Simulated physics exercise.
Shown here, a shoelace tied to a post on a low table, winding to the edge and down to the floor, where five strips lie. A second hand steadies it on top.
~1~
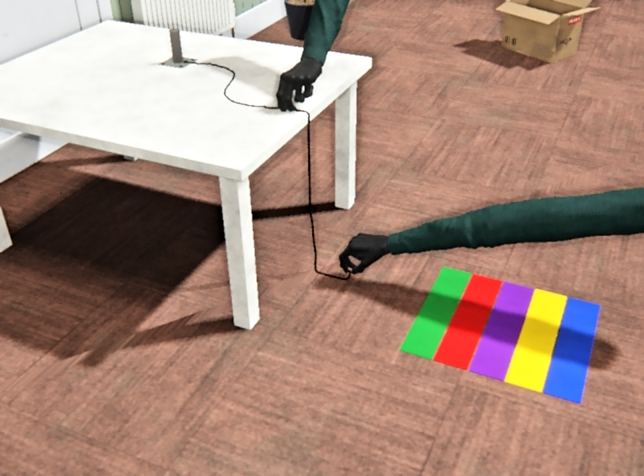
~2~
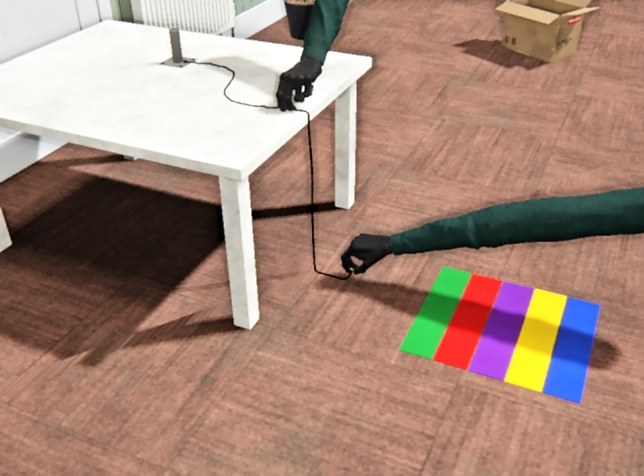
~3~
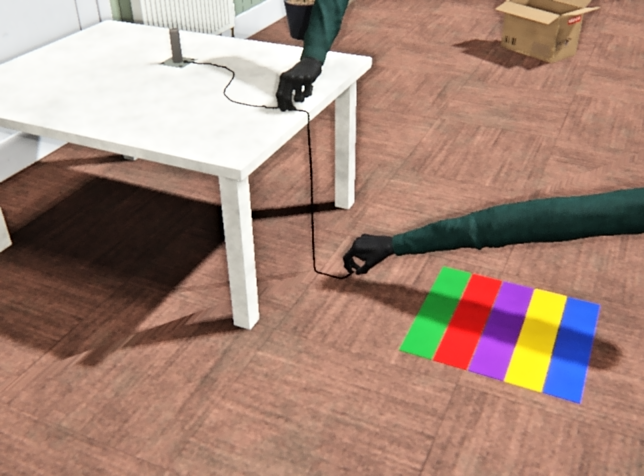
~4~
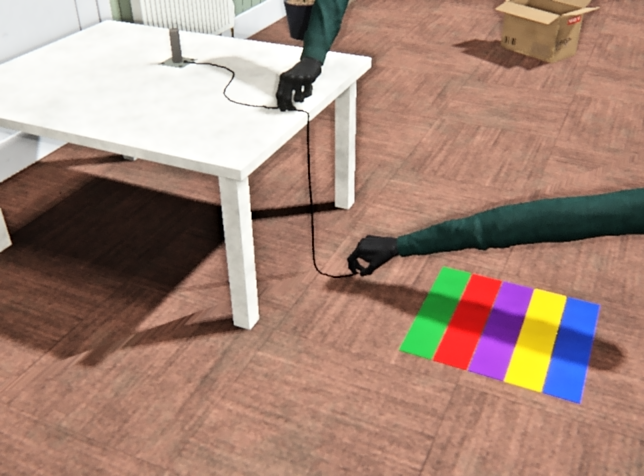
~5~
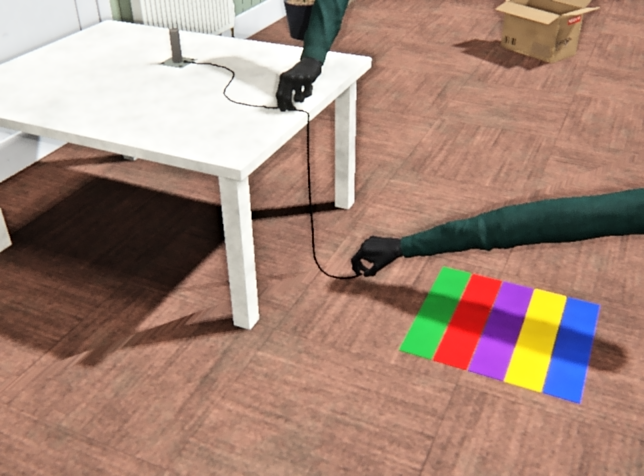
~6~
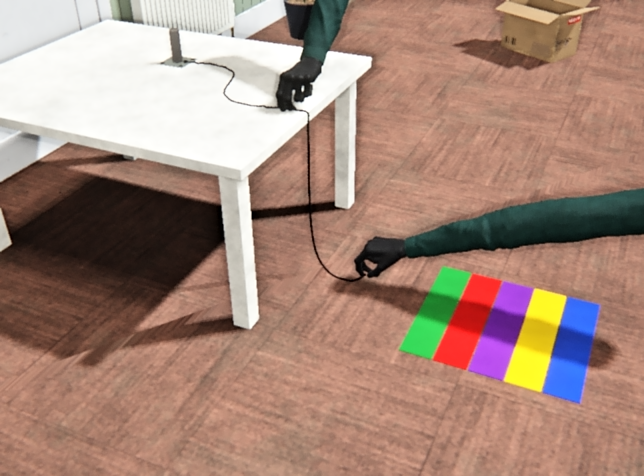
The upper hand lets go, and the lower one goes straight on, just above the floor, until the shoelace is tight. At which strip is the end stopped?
The purple one.
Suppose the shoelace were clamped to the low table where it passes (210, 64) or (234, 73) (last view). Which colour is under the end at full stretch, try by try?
Taking them in turn: Purple; purple.
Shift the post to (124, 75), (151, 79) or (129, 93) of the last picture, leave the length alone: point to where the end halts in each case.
In that order: (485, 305), (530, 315) and (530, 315).
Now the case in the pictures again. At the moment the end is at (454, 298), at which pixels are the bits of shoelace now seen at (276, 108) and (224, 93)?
Near (317, 120) and (267, 91).
Soon after, end near (454, 298); over green.
After that, end near (491, 307); over purple.
At the stop, end near (513, 313); over purple. It halts on the purple strip.
